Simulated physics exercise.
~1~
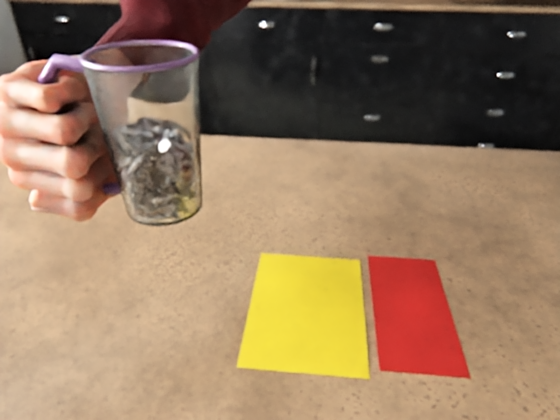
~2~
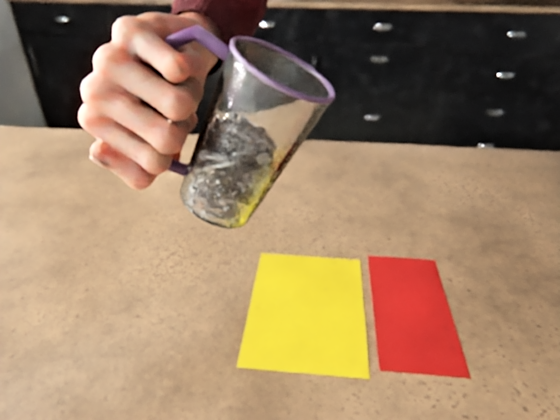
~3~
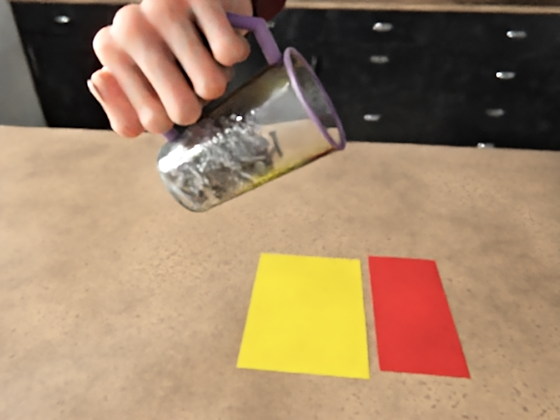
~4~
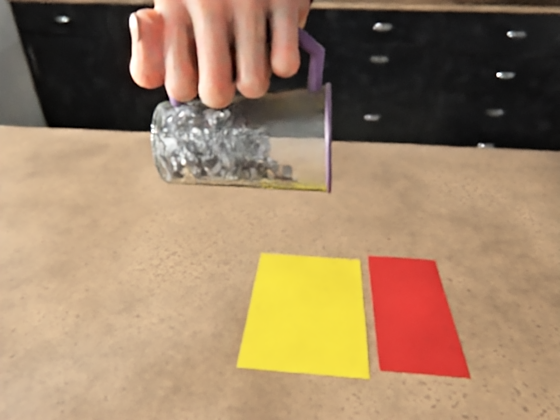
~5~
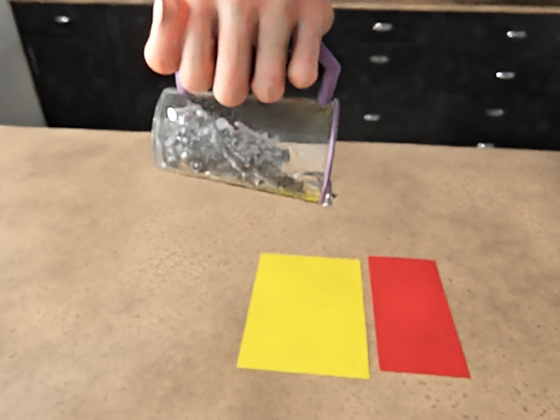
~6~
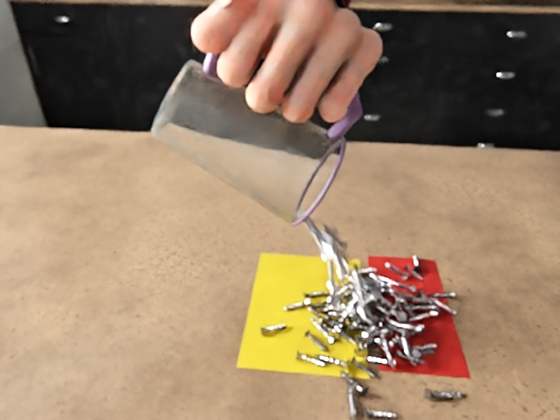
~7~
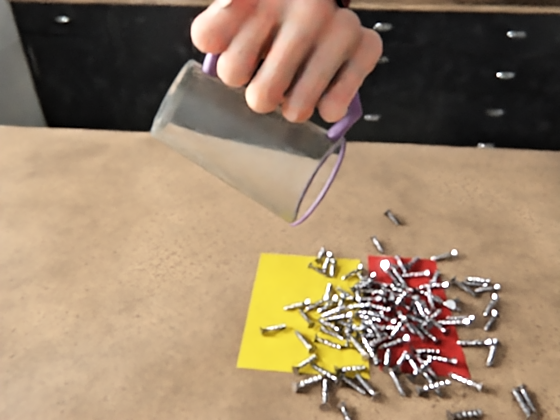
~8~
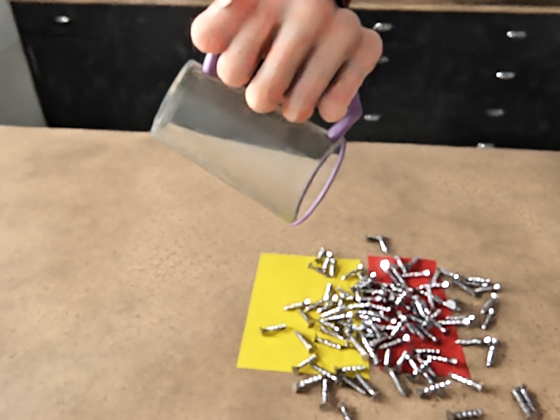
A hand tips a clear cup, spilling screws across yellow and red mats and the table.
